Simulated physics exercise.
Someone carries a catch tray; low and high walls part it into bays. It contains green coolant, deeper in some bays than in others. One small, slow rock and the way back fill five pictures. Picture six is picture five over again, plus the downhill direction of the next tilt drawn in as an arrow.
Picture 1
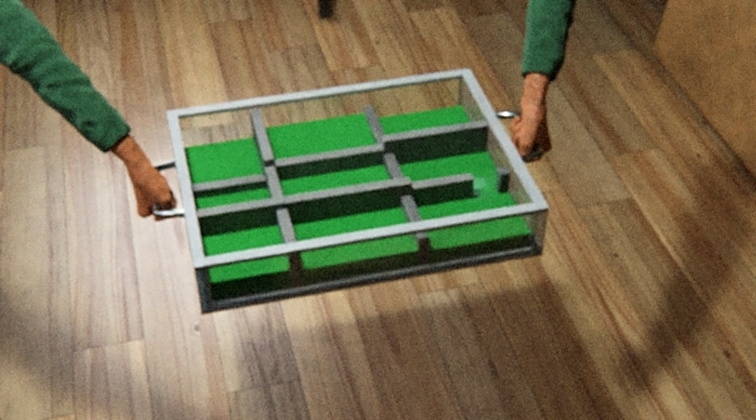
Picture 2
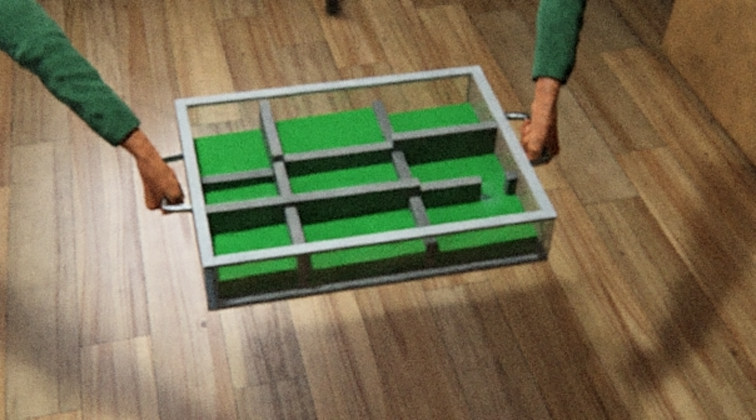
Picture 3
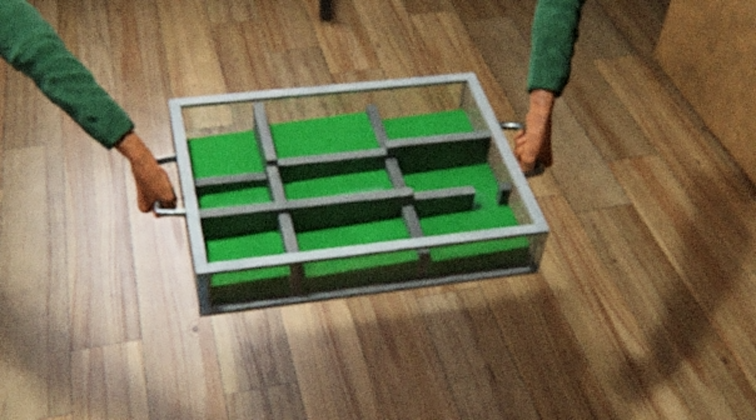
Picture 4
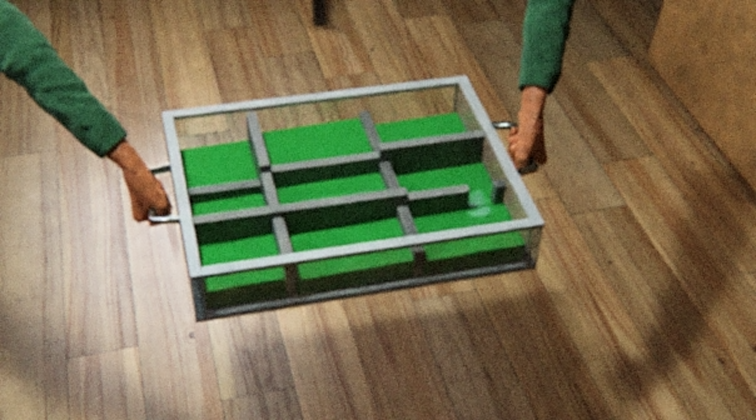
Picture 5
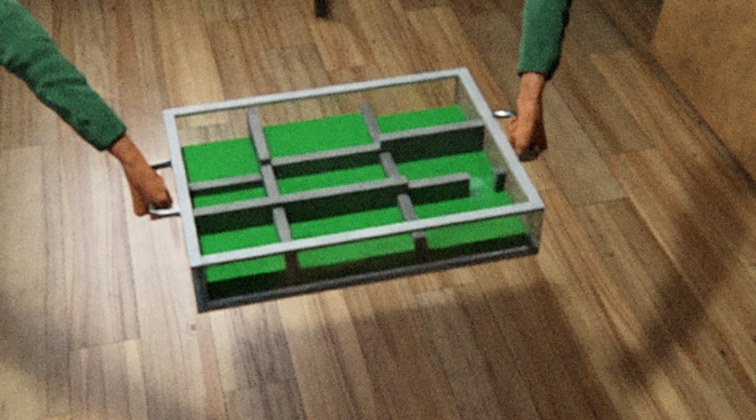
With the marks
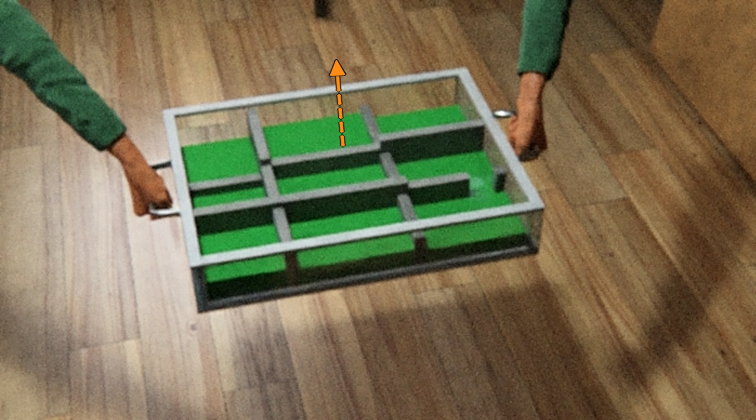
Above a wooden floor, two hands in green sleeves hold a clear-sided tray of bright green liquid, split into bays by grey walls; they tilt it slightly toward the front right, then bring it back level.
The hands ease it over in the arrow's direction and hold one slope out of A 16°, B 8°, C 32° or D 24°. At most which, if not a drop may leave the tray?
Angle D.
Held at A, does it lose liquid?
No, that is safe.
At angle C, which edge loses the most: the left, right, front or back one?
The back rim.
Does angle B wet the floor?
No, not at all.
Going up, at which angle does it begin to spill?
That is angle C.
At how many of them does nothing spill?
Three of the four.
The arrow ends at (336, 65).
With A, nothing spills; the back middle bay holds the most.
With B, nothing spills; the back middle bay holds the most.
With C, about 6 % goes over the rim.
With D, nothing spills; the back right bay holds the most.
